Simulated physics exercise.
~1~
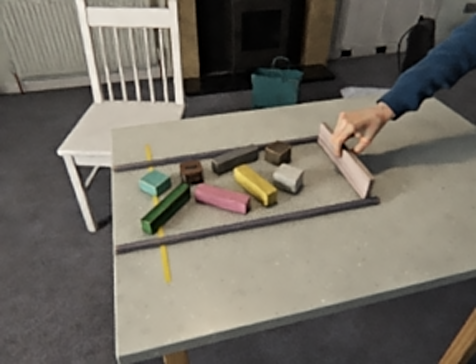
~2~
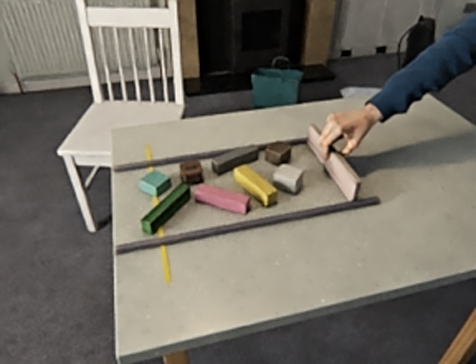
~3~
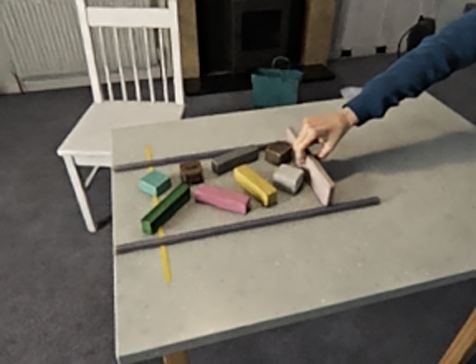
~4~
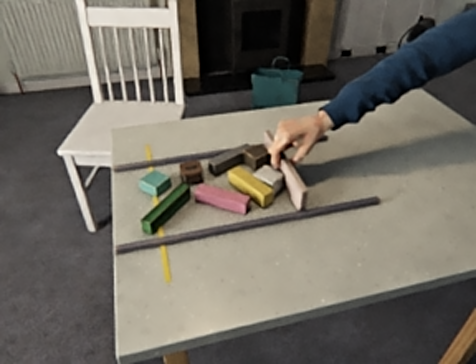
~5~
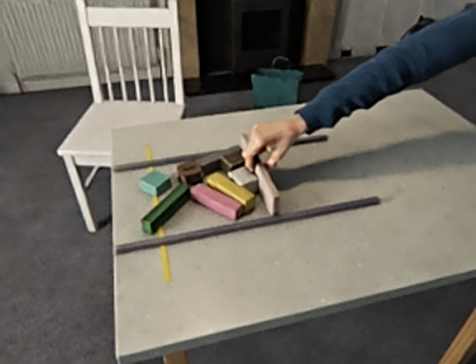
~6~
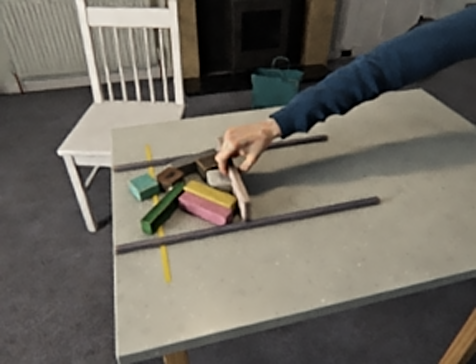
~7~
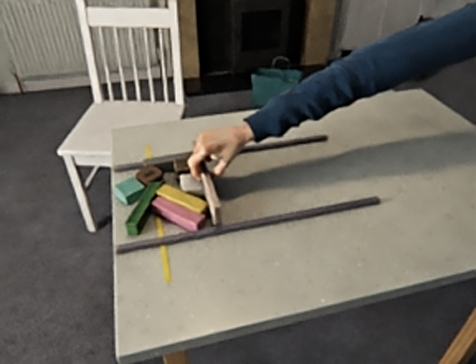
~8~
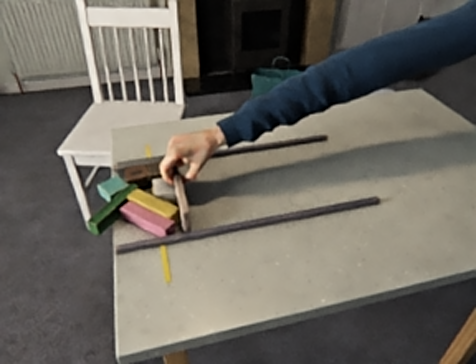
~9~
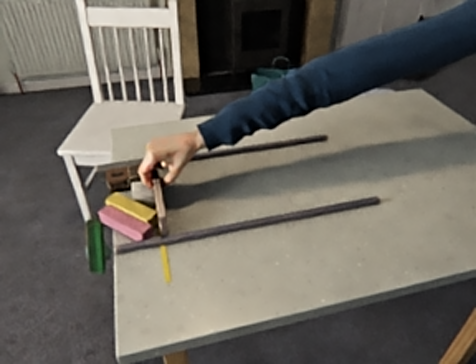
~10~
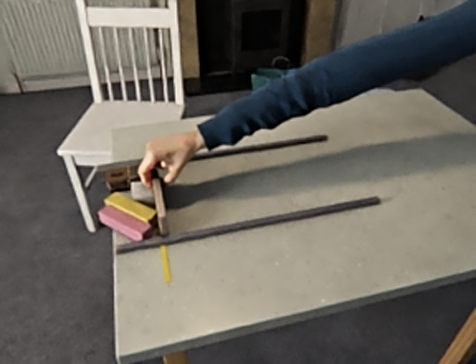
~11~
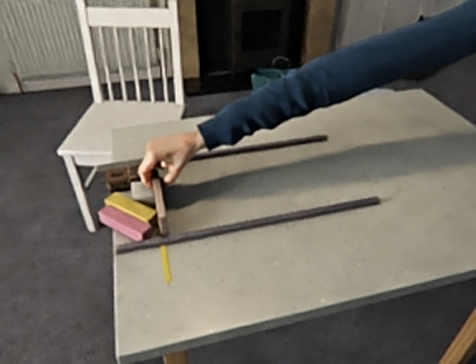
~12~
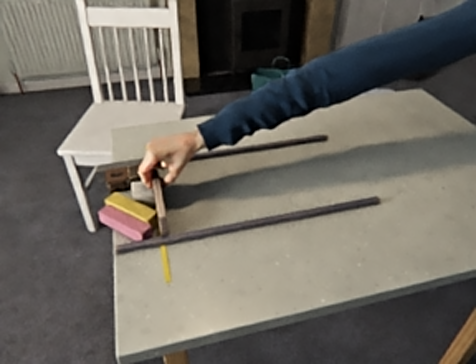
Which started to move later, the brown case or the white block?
The brown case started to move later, after the white block was already being pushed left by the board.
A hand slid an upright board leftward along a channel on a table, bunching up colourful blocks and pushing them to the edge, where the green stick and the turquoise block dropped off before the board stopped and the rest stayed put.
